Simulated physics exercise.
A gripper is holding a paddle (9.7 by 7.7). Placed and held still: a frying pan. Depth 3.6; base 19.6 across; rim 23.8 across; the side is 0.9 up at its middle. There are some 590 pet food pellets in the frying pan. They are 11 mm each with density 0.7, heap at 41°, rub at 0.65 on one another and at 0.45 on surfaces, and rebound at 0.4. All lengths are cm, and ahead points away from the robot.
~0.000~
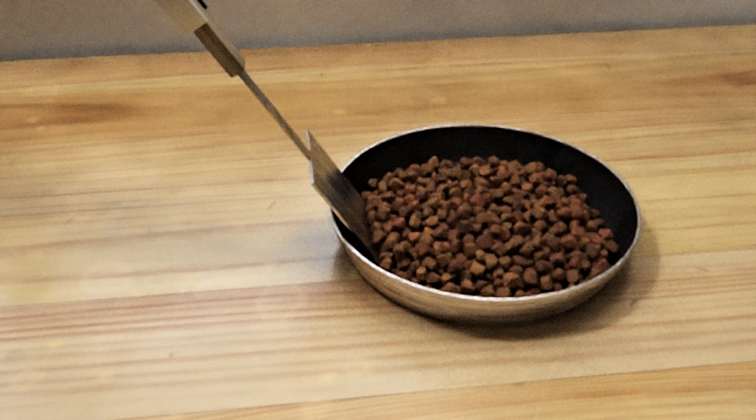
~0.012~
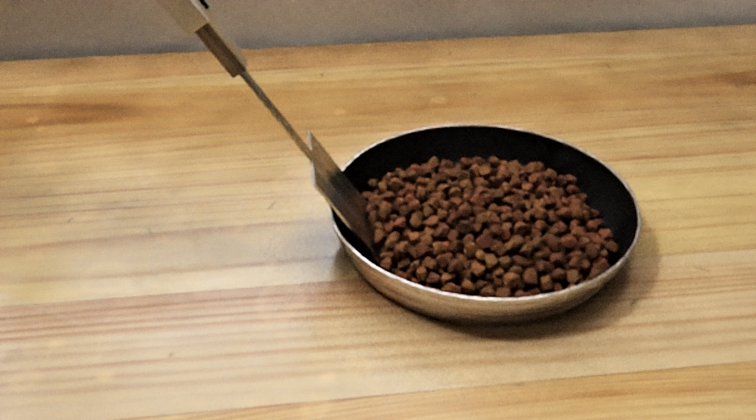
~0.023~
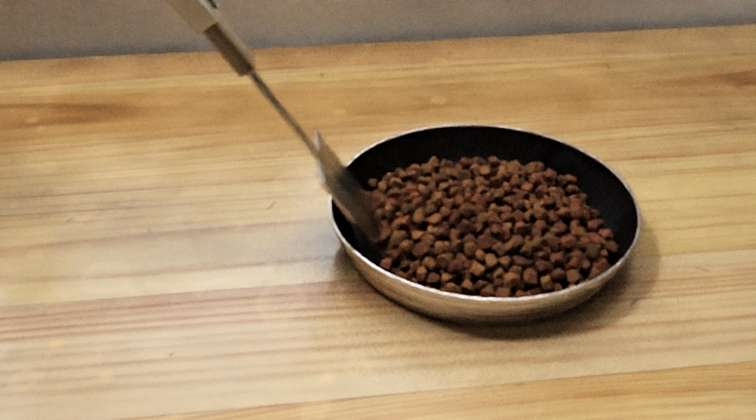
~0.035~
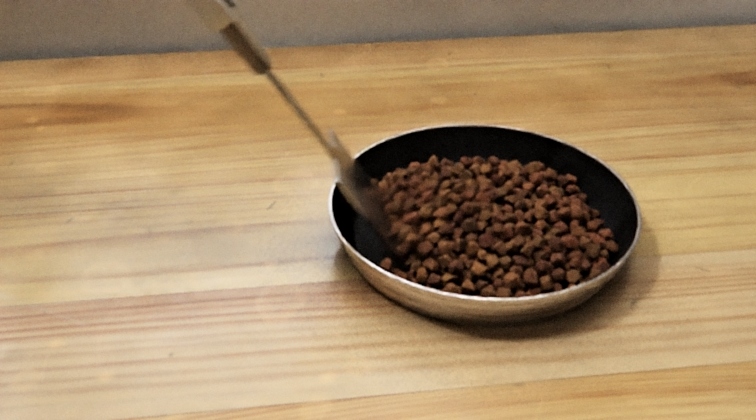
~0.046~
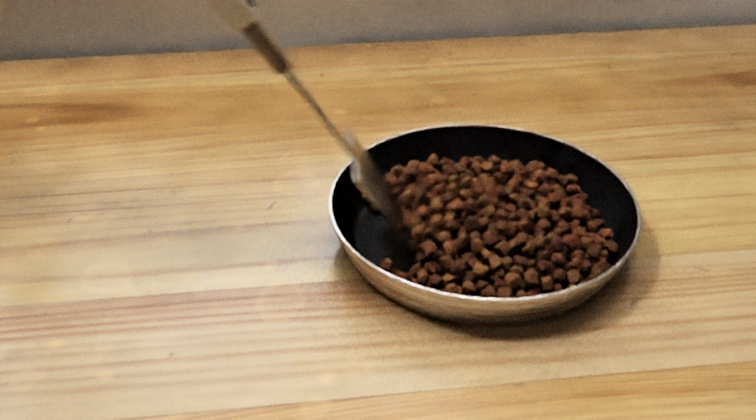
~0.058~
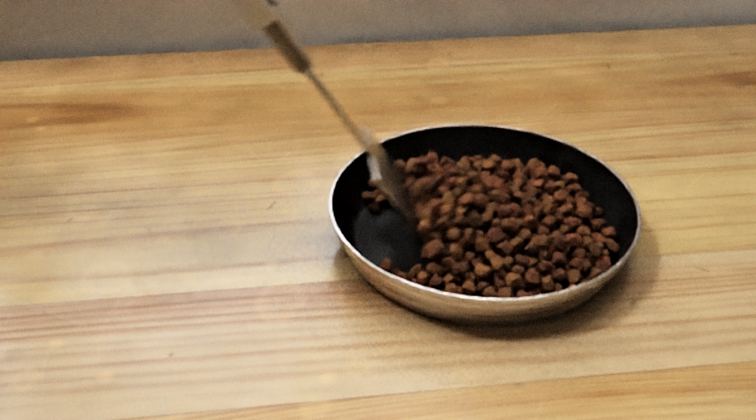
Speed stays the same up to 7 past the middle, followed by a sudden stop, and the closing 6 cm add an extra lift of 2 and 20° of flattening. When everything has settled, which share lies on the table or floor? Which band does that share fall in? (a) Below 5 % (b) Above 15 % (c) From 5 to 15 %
Answer: B.
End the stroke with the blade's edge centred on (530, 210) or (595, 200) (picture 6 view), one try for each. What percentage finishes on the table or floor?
I'd say roughly 10 per cent, then roughly 35 per cent.
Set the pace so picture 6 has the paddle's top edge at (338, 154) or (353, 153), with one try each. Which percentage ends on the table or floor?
I'd estimate close to 5 and 15 in a hundred.
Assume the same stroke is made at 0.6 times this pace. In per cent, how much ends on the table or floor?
I'd put it at about 10 per cent.
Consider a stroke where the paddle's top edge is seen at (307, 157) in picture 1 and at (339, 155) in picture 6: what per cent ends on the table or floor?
My guess would be close to 10 per cent.
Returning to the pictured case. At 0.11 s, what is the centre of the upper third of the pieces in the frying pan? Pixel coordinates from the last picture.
(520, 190).
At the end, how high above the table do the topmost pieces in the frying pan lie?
Some 5.0 cm above the table.
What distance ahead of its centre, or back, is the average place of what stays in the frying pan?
Roughly 3.5 cm ahead of the centre.
After 0.09 s, sloping 58°, highest piece 7 above the table; 592 in the frying pan.
After 0.11 s, sloping 51°, highest piece 8 above the table; 592 in the frying pan.
After 0.33 s, sloping 38°, highest piece 9 above the table; 463 in the frying pan, 117 on the table or floor, 12 on the blade or in flight.
After 1.38 s, sloping 38°, highest piece 5 above the table; 462 in the frying pan, 130 on the table or floor.
At rest, 462 in the frying pan, 130 on the table or floor. That is 22 % on the table or floor.
